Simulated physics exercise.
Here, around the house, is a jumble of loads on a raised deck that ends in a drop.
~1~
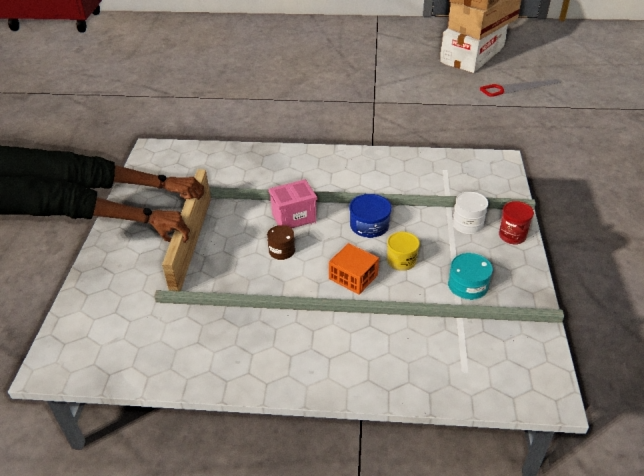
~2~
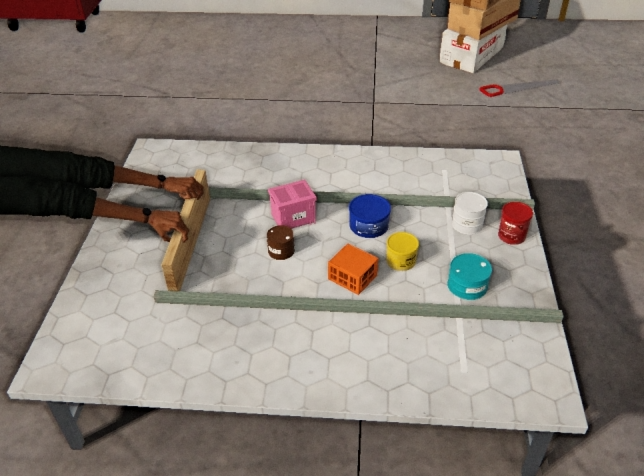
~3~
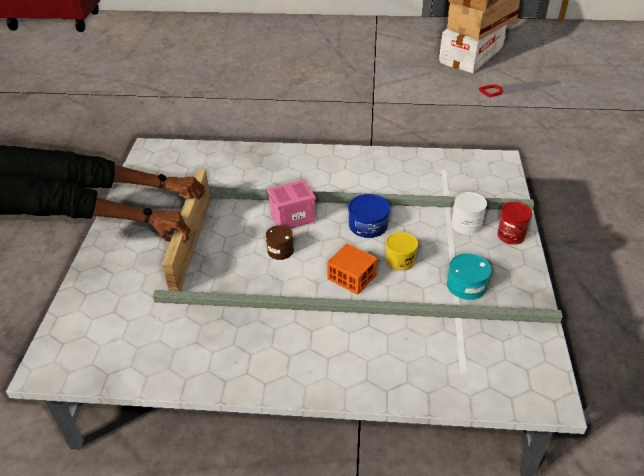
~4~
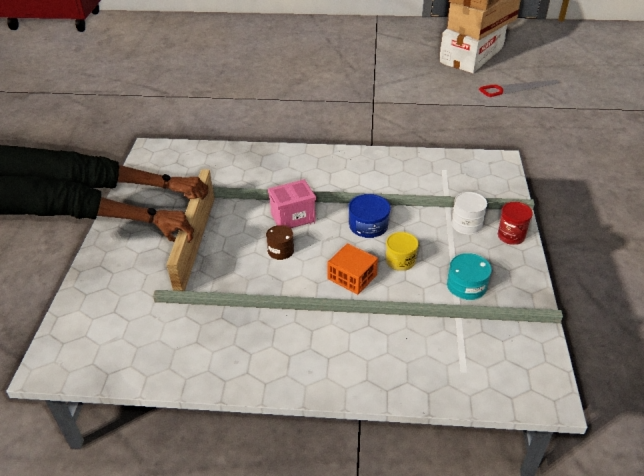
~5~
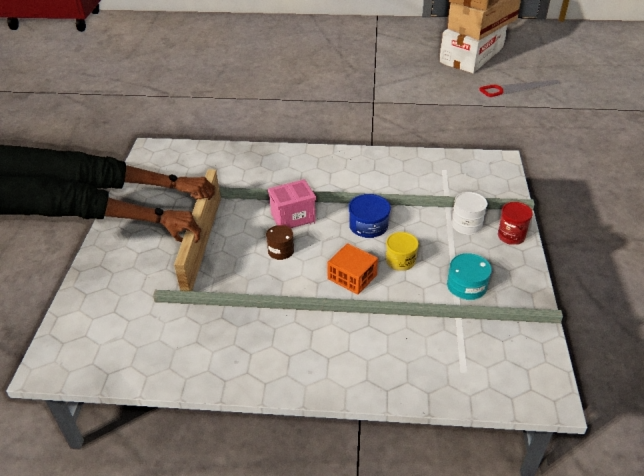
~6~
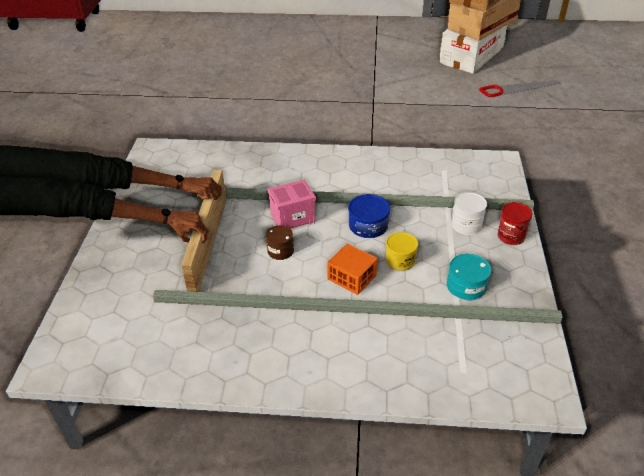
At first, two hands hold a wooden plank upright at the left end of a tiled table, facing a pink tote, an orange crate and several coloured containers between two green rails. The hands then slide the plank slightly right, without touching the objects, which all stay still.
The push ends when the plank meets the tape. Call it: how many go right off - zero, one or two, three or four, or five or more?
One or two go off.
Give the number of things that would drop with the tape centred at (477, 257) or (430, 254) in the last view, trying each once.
The first try gives 2, the second gives 0.
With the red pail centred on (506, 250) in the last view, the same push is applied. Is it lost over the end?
From that spot it never drops.
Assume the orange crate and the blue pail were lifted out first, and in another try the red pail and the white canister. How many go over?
You'd get 0 in the first case and 0 in the second one.
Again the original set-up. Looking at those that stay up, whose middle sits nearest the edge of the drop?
That's the blue pail.
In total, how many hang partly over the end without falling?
The overhang total is 0.
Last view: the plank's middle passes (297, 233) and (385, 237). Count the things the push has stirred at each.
The count is 2 at the first point and 6 at the second.
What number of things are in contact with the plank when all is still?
Contact count: 3.
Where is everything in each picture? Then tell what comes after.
The first frame shows red pail (516, 223); white canister (470, 213); turquoise canister (470, 276); plank (189, 229); tape (454, 255).
The second frame shows white canister (469, 213); orange crate (353, 269).
The third frame shows turquoise canister (468, 276); blue pail (369, 216).
The fourth frame shows red pail (514, 224); pink tote (292, 206).
The fifth frame shows white canister (469, 213); yellow pail (401, 252).
The sixth frame shows red pail (514, 224); white canister (469, 214); turquoise canister (468, 277); plank (206, 229); tape (452, 255).
A little later, none off yet; red pail at rest near (514, 224); white canister at rest near (469, 214); turquoise canister at rest near (468, 277).
When it is over, the number that fall off is one or two; down, white canister and red pail.
